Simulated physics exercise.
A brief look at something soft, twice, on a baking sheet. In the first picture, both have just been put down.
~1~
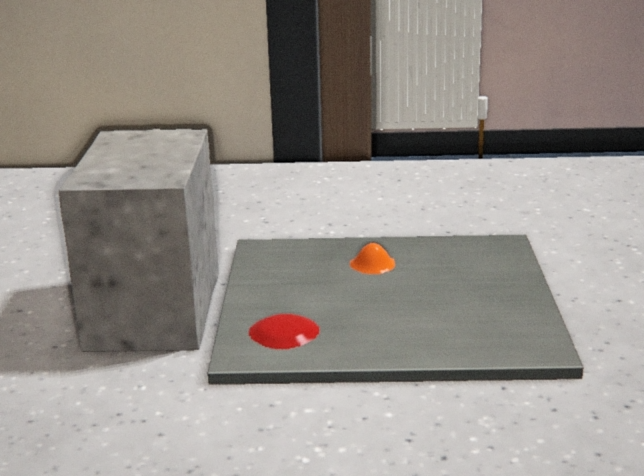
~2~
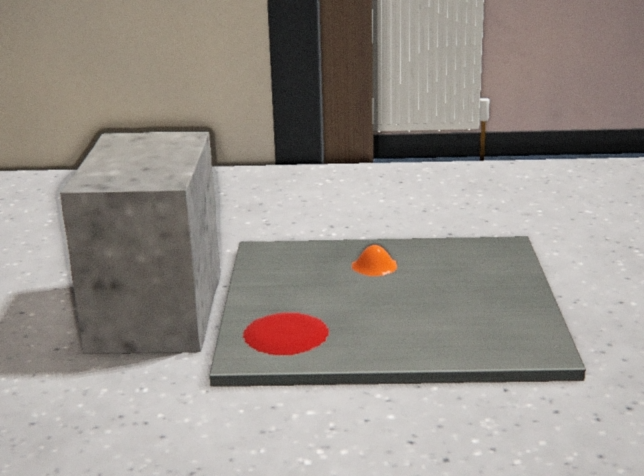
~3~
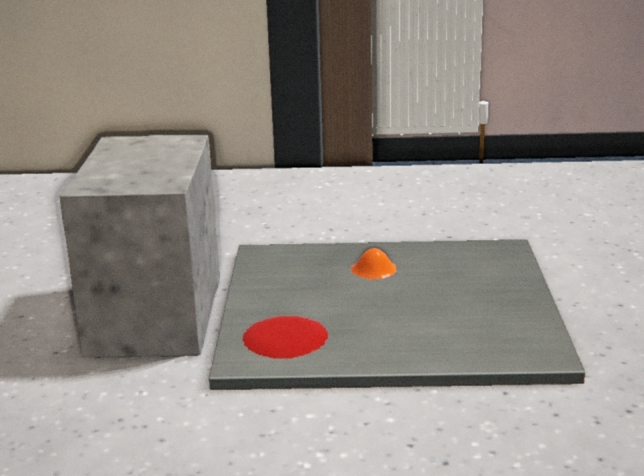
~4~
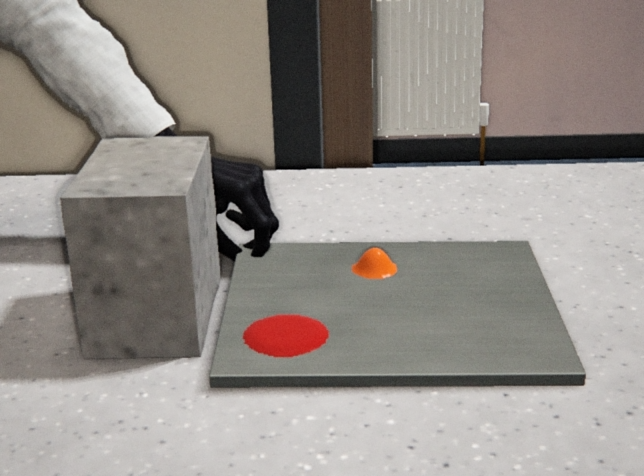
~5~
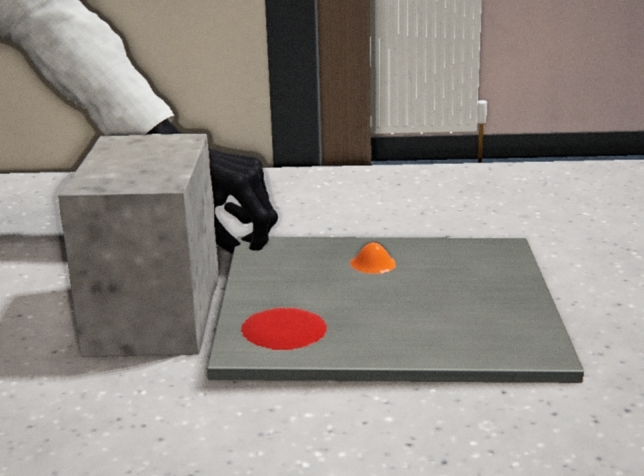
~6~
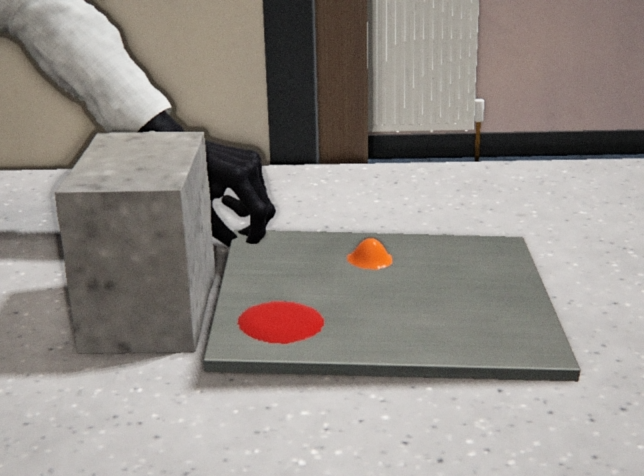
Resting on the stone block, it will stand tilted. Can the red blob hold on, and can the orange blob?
In the end the red blob is held back; meanwhile the orange blob is held back.
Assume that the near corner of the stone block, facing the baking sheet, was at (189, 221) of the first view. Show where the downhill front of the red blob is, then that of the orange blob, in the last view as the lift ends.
First (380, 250), next (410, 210).
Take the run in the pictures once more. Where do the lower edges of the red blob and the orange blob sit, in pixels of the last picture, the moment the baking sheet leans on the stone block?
In the last picture, the first one sits at (409, 233) and the second at (422, 191).
Shortly, slope about 34°; the red blob has crept a little; the orange blob has not moved.
Then, the red blob has crept down a long way; the orange blob has not moved.
At the finish, slope about 34°; the red blob has crept down a long way; the orange blob has not moved.
